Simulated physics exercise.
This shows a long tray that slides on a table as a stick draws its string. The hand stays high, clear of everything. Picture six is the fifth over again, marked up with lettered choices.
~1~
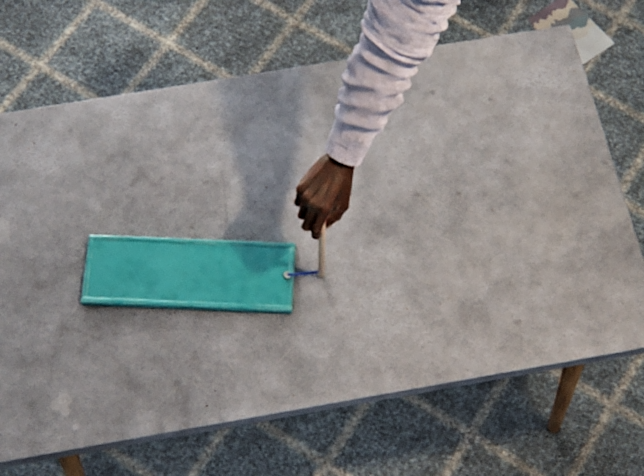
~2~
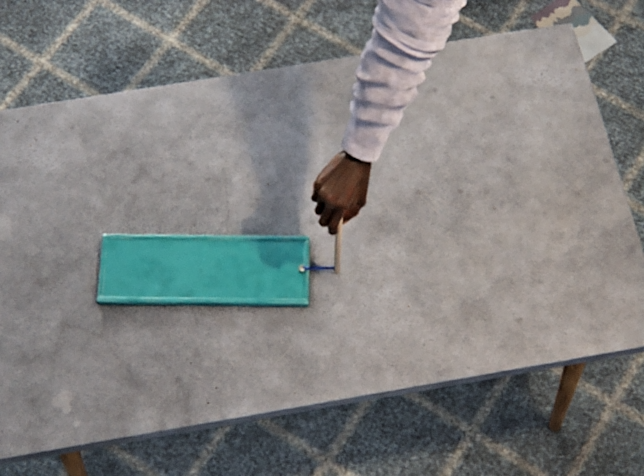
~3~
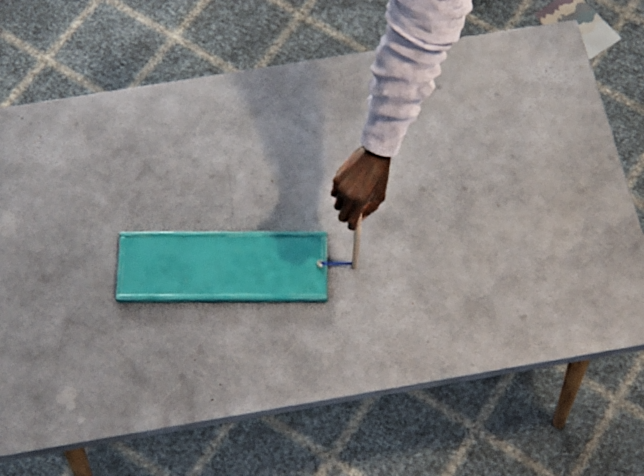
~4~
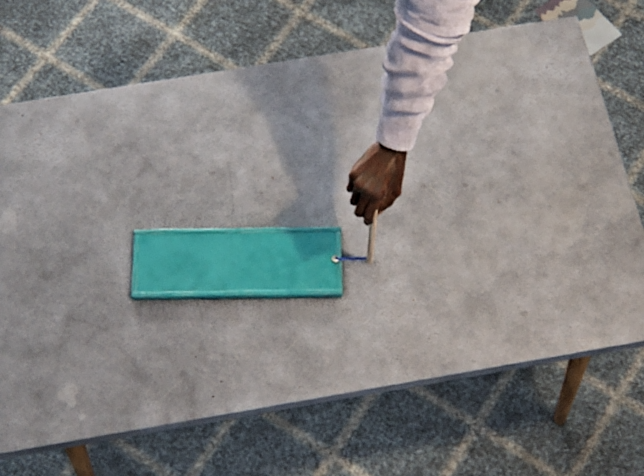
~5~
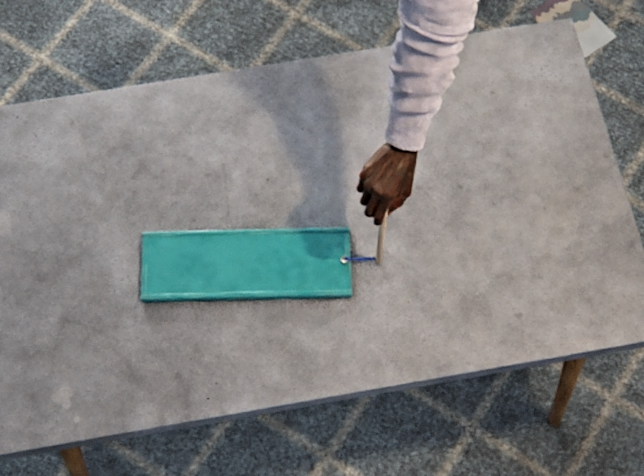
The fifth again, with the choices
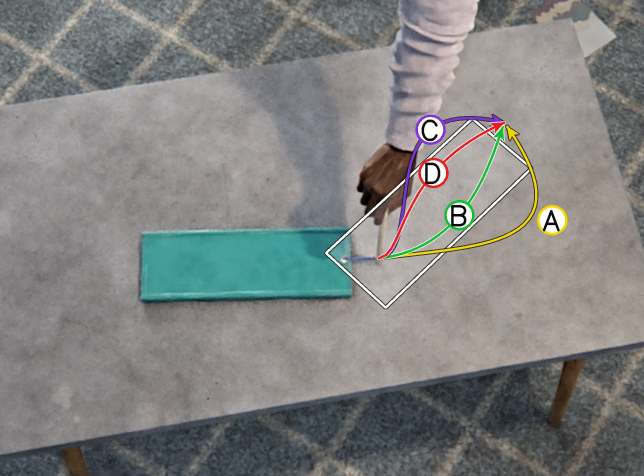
On a grey tabletop, a hand holding a thin stick draws a long turquoise tray by its string slowly to the right.
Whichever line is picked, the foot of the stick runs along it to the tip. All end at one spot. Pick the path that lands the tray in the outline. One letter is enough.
Pull along A.
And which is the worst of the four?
Path C.
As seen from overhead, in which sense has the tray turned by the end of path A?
It turns anticlockwise.
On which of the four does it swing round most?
That is A.
On the copy, A from (379, 258) via (512, 233) to (507, 126); B from (379, 258) via (464, 210) to (503, 127); C from (379, 258) via (412, 159) to (504, 123); D from (379, 258) via (429, 179) to (504, 123); the outline at (431, 210).
On A. First, foot of the stick (474, 246), middle of the tray (343, 257).
Then, foot of the stick (536, 191), middle of the tray (420, 237).
Finally, foot of the stick (504, 124), middle of the tray (431, 212); it lies in the outline.
By contrast, B leaves its middle at (411, 197); C leaves its middle at (393, 174); D leaves its middle at (399, 184).
